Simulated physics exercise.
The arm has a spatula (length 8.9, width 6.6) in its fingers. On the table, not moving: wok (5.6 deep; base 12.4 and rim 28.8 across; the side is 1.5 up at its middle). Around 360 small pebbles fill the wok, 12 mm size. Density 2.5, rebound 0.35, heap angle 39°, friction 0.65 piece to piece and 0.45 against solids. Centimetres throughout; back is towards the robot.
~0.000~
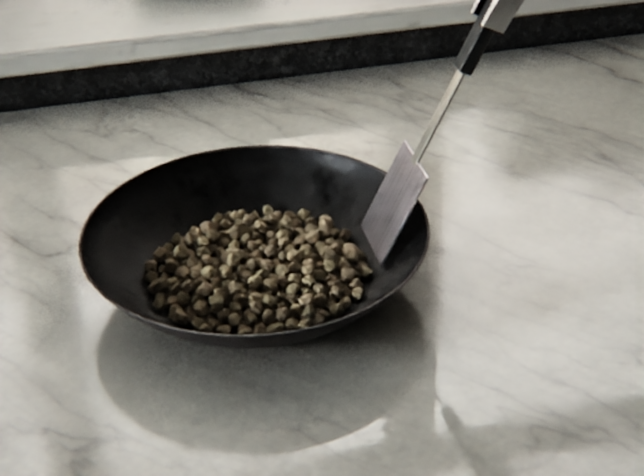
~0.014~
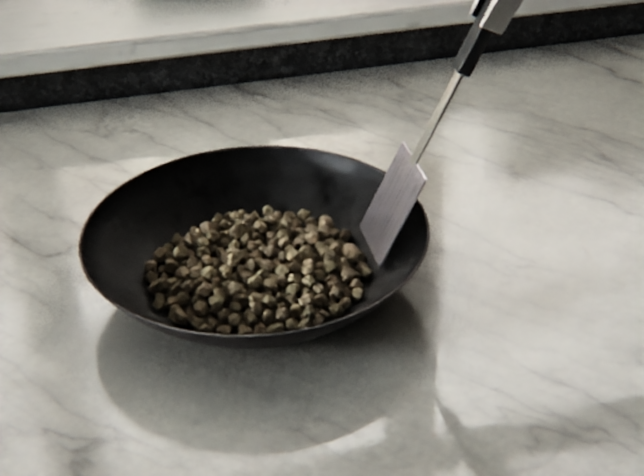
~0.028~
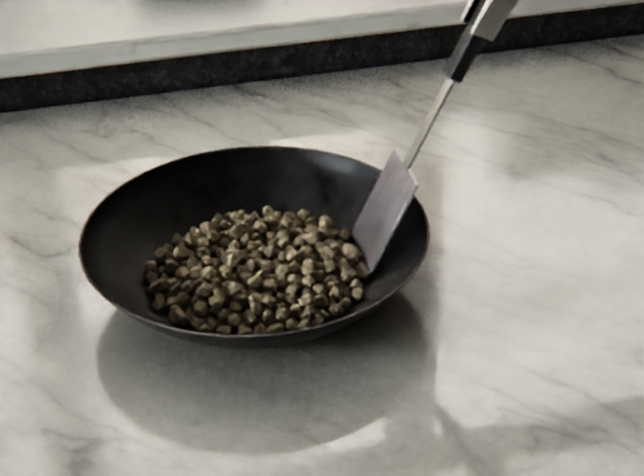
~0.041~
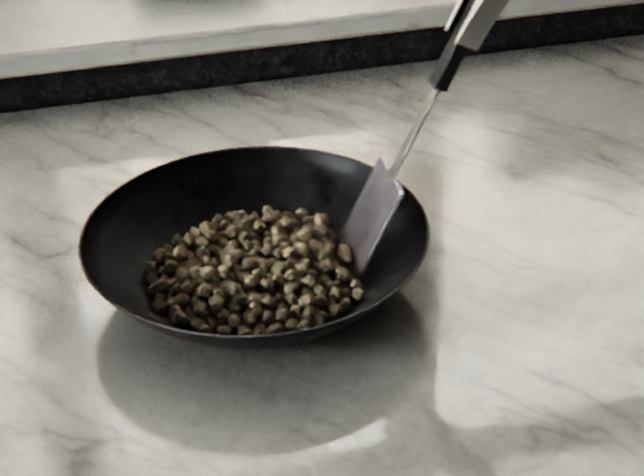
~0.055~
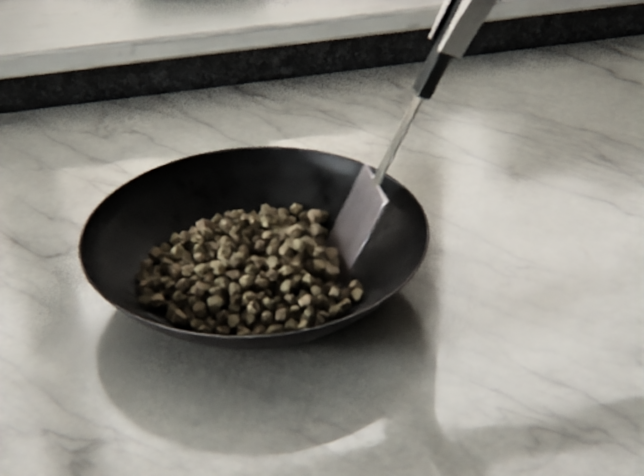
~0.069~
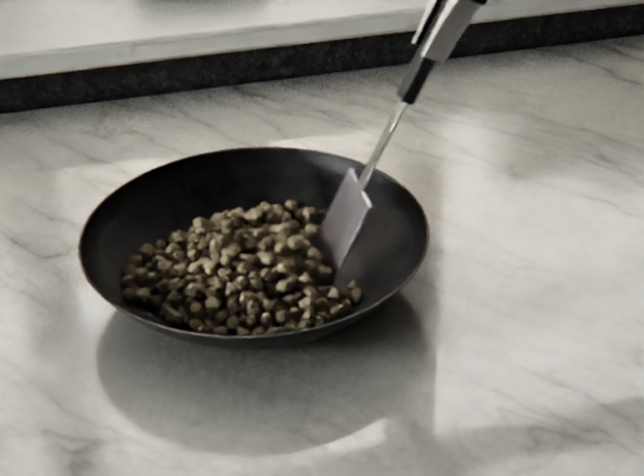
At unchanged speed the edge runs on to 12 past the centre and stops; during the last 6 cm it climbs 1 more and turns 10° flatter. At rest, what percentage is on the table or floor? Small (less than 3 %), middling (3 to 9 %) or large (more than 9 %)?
Answer: Large; more than 9 % of the small pebbles finish on the table or floor.
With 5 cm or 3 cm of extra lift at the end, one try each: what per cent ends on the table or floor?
About 30 and 35 per cent.
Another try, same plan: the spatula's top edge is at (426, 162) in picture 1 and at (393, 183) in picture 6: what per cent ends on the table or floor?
Some 30 per cent.
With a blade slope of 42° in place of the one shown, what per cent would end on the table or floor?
It would be near 35 per cent.
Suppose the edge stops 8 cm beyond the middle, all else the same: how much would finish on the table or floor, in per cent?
It would be near 20 per cent.
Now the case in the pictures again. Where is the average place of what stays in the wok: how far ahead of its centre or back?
Some 2.5 cm ahead.
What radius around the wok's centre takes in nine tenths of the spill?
Roughly 40 cm.
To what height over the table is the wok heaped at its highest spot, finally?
About 5.0 cm.
After 0.13 s, sloping 64°, highest piece 6 above the table; 360 in the wok.
After 0.19 s, sloping 62°, highest piece 8 above the table; 354 in the wok, 6 on the blade or in flight.
After 0.43 s, sloping 54°, highest piece 9 above the table; 228 in the wok, 49 on the table or floor, 83 on the blade or in flight.
After 1.48 s, sloping 54°, highest piece 5 above the table; 228 in the wok, 132 on the table or floor.
At rest, 228 in the wok, 132 on the table or floor. That is 37 % on the table or floor.
